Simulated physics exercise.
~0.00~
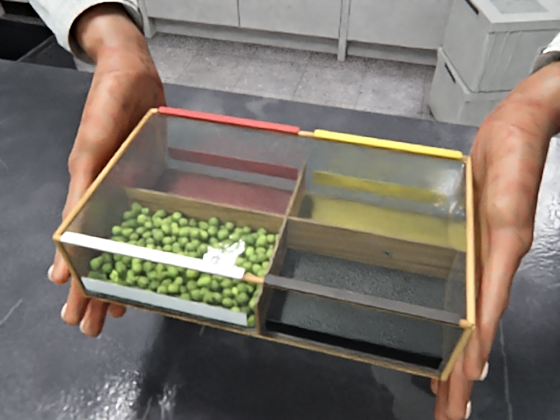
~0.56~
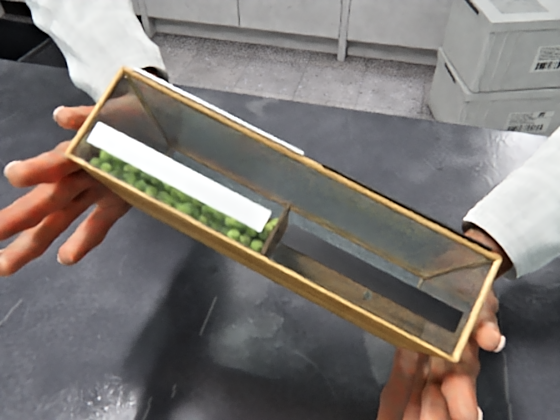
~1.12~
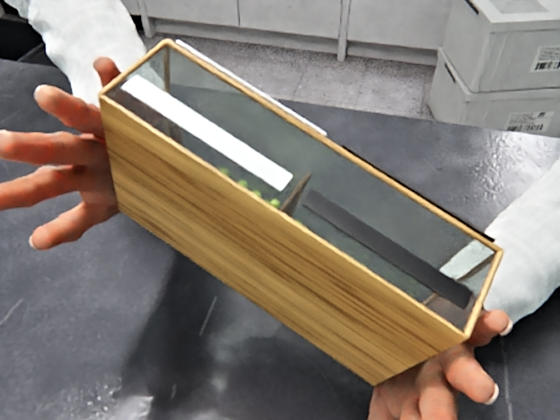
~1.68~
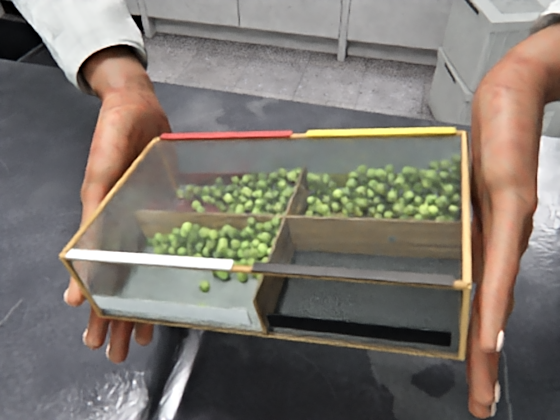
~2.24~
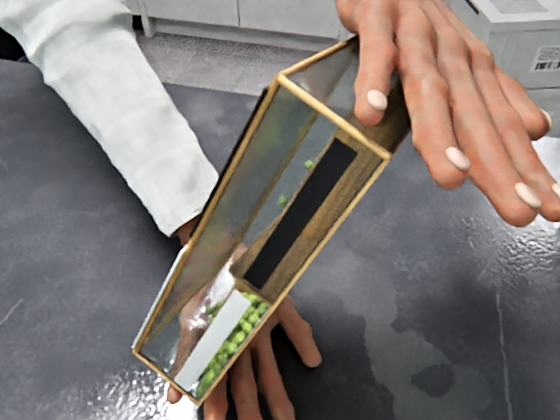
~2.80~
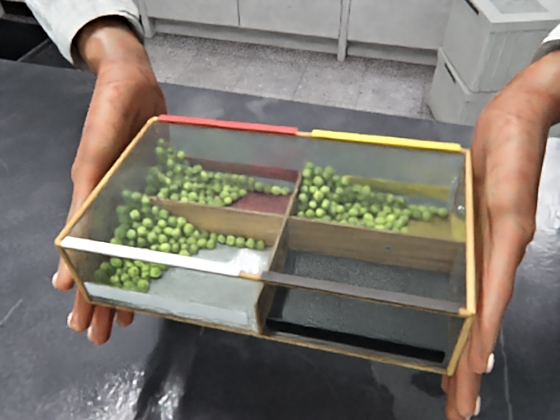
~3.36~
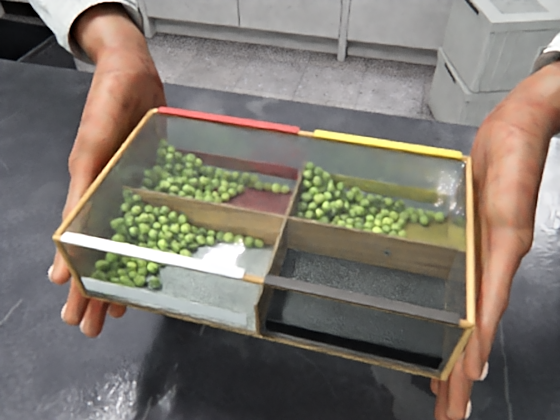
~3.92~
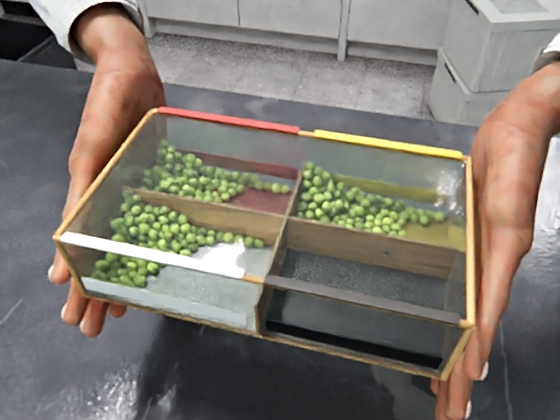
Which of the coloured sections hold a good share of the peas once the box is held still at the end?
The red, yellow and white sections each hold a good share of the peas, while the black section is left empty.
